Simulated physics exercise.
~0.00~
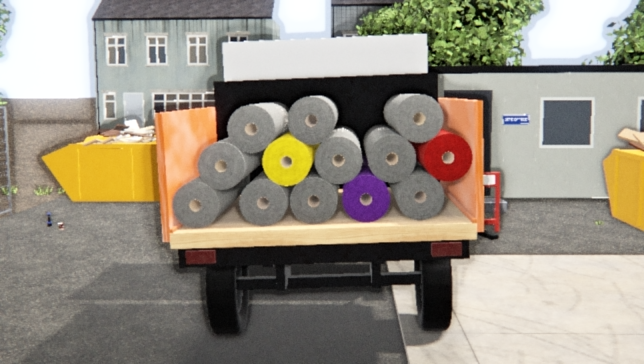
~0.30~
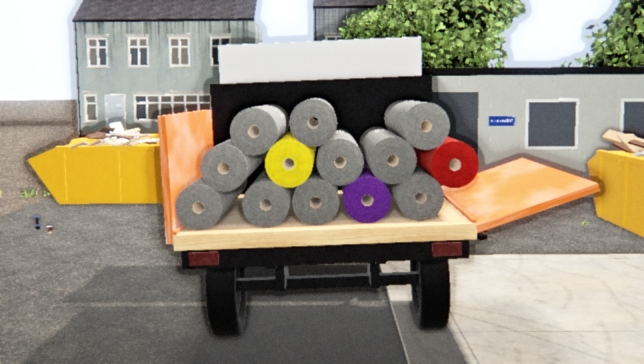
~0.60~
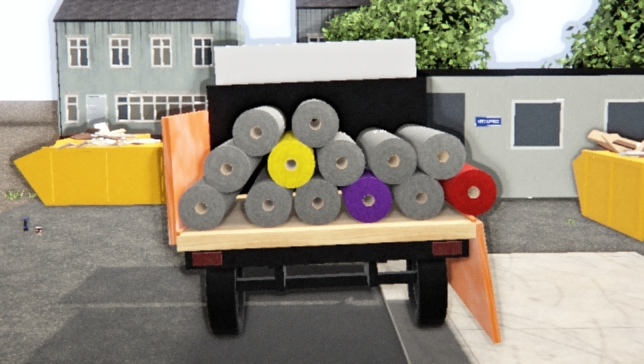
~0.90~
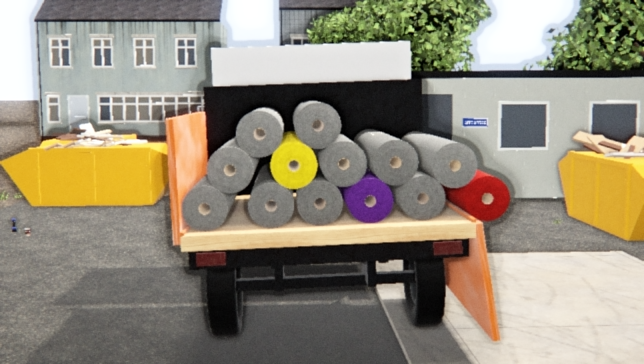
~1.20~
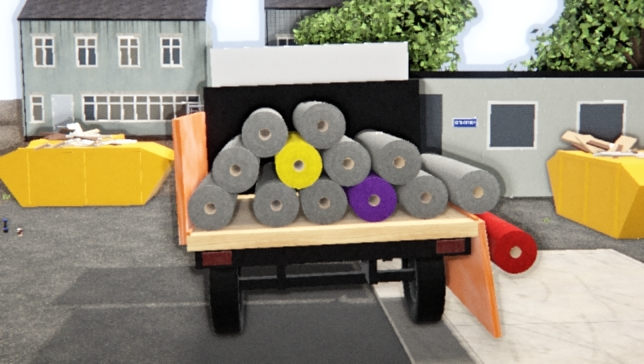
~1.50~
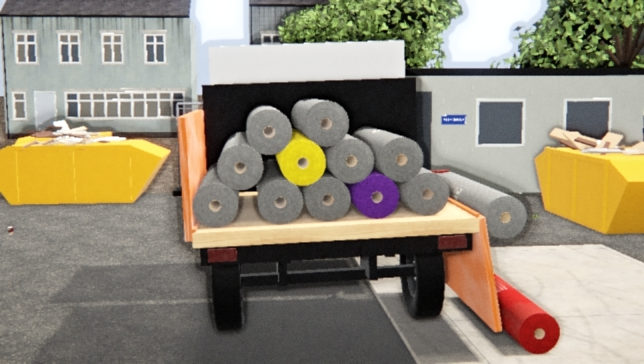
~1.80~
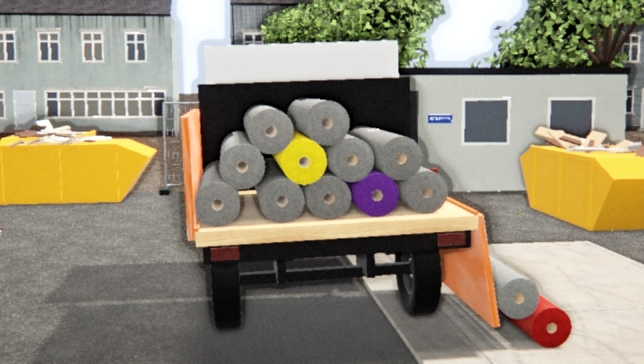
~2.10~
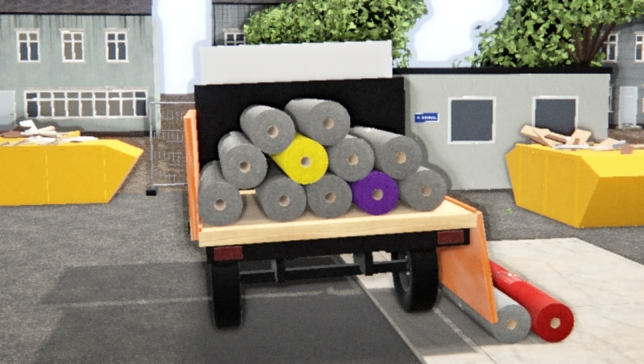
A flatbed lorry stands in a yard, seen from behind, stacked with grey rolls and single yellow, purple and red ones between orange drop sides, with yellow skips and grey buildings beyond. The right drop side swings outward and down until it hangs below the deck, while the left stays shut. The red roll, at the right of the stack, slips down and drops off the edge, and a grey roll follows it. Both come to the ground beside the hanging panel, the red one finishing to the right of the grey. The yellow and purple rolls remain aboard with the others as the view drifts slightly sideways.
